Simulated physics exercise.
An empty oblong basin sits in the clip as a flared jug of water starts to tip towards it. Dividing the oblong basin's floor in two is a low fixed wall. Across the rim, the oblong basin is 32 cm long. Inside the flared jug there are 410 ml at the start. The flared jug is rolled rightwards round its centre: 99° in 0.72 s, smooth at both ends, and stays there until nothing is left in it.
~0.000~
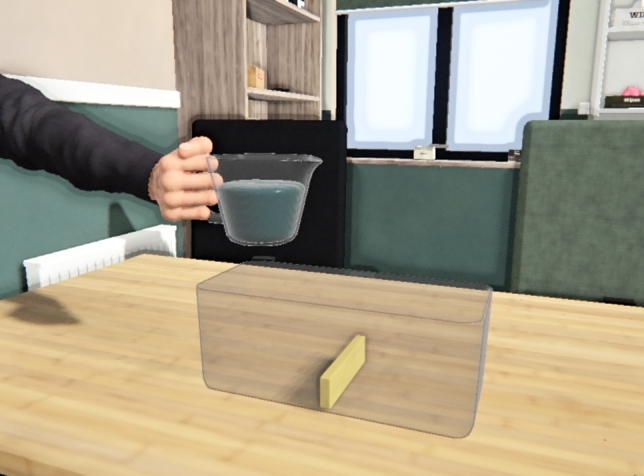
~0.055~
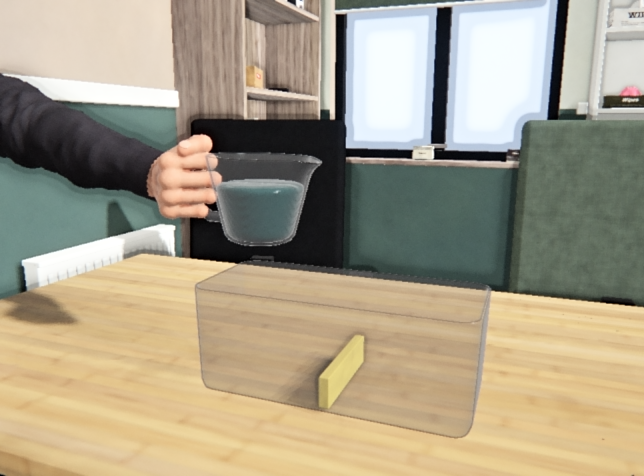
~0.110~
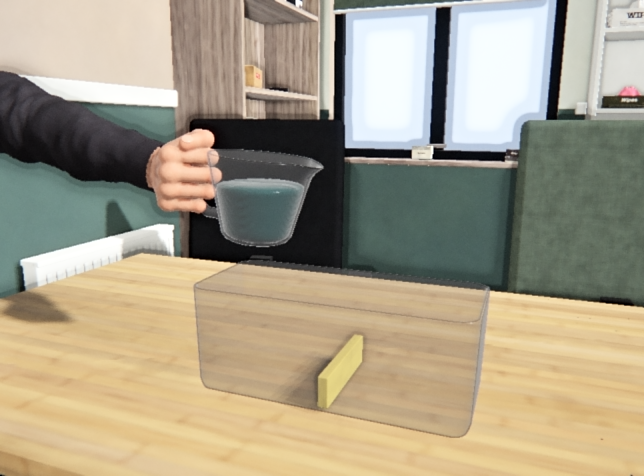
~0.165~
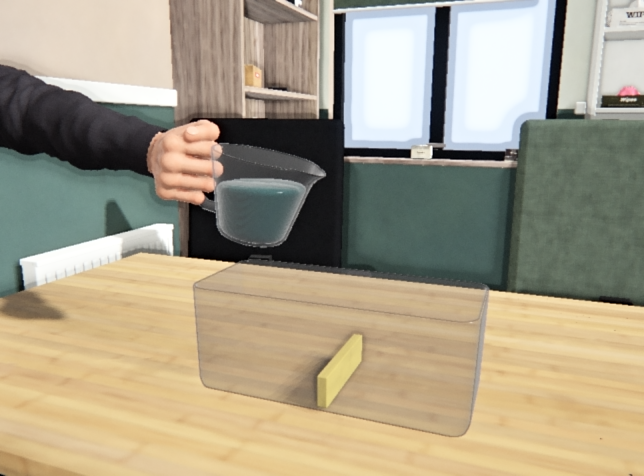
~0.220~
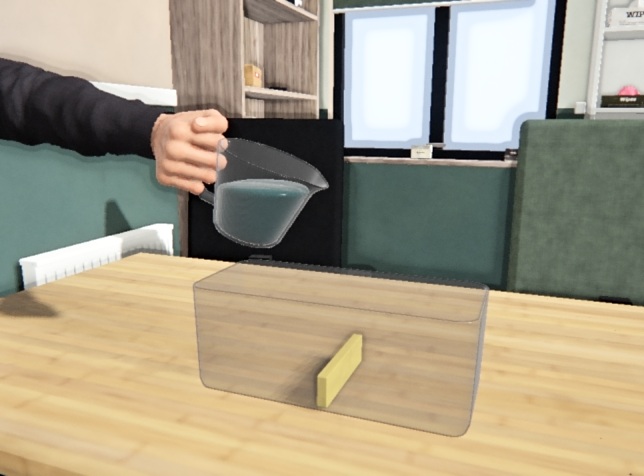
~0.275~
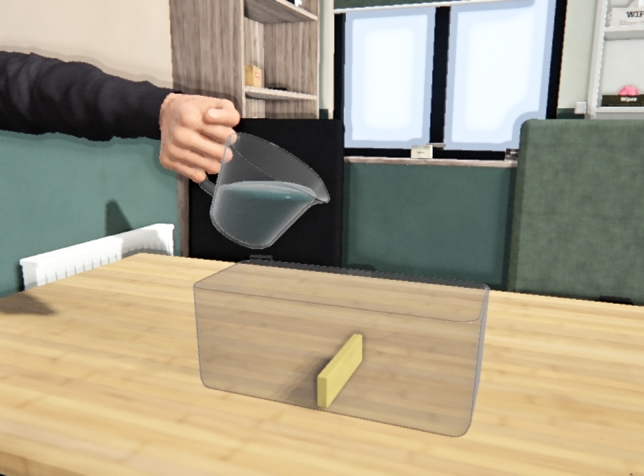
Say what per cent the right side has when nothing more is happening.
It has about 56 per cent.
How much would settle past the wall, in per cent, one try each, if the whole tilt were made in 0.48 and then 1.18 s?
I'd say 45 percent on the first go, 70 percent on the next.
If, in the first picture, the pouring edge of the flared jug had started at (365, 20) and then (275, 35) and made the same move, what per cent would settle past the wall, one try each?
In order, 75 and 10 per cent.
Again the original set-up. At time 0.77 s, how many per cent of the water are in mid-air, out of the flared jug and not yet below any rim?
Near 4 percent.
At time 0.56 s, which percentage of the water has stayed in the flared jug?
Roughly 50 %.
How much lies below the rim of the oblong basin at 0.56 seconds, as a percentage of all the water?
I'd estimate some 28 percent of the liquid.
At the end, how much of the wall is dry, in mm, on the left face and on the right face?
Near 28 mm for the left and near 24 mm for the right.
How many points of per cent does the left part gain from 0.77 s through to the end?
Around 10 in a hundred.
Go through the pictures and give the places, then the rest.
Tilt 0°; pouring edge (321, 161); surface from (226, 183) to (304, 187); the oblong basin's rim runs from (223, 274) to (488, 305); the wall's top is at (345, 356), in the first frame.
Tilt 1°; pouring edge (321, 162); surface from (225, 182) to (303, 187), in the second frame.
Tilt 6°; pouring edge (322, 167); surface from (226, 182) to (303, 187), in the third frame.
Tilt 12°; pouring edge (325, 175); surface from (227, 181) to (305, 188), in the fourth frame.
Tilt 21°; pouring edge (327, 187); surface from (227, 184) to (309, 190), in the fifth frame.
Tilt 32°; pouring edge (328, 201); surface from (226, 186) to (316, 194), in the sixth frame.
Then, 0.56 s in, the tilt is 87° and 50 per cent is still to pour, 7 is left of the wall and 21 right of it.
Then, 0.77 s in, the tilt is 99° and 7 per cent is still to pour, 33 is left of the wall and 57 right of it.
Then, 0.98 s in, the tilt is 99° and 0 per cent is still to pour, 43 is left of the wall and 56 right of it.
Then, 1.22 s in, the tilt is 99° and 0 per cent is still to pour, 43 is left of the wall and 56 right of it.
Finally, 43 per cent lies left of the wall, 56 right of it and 1 outside.
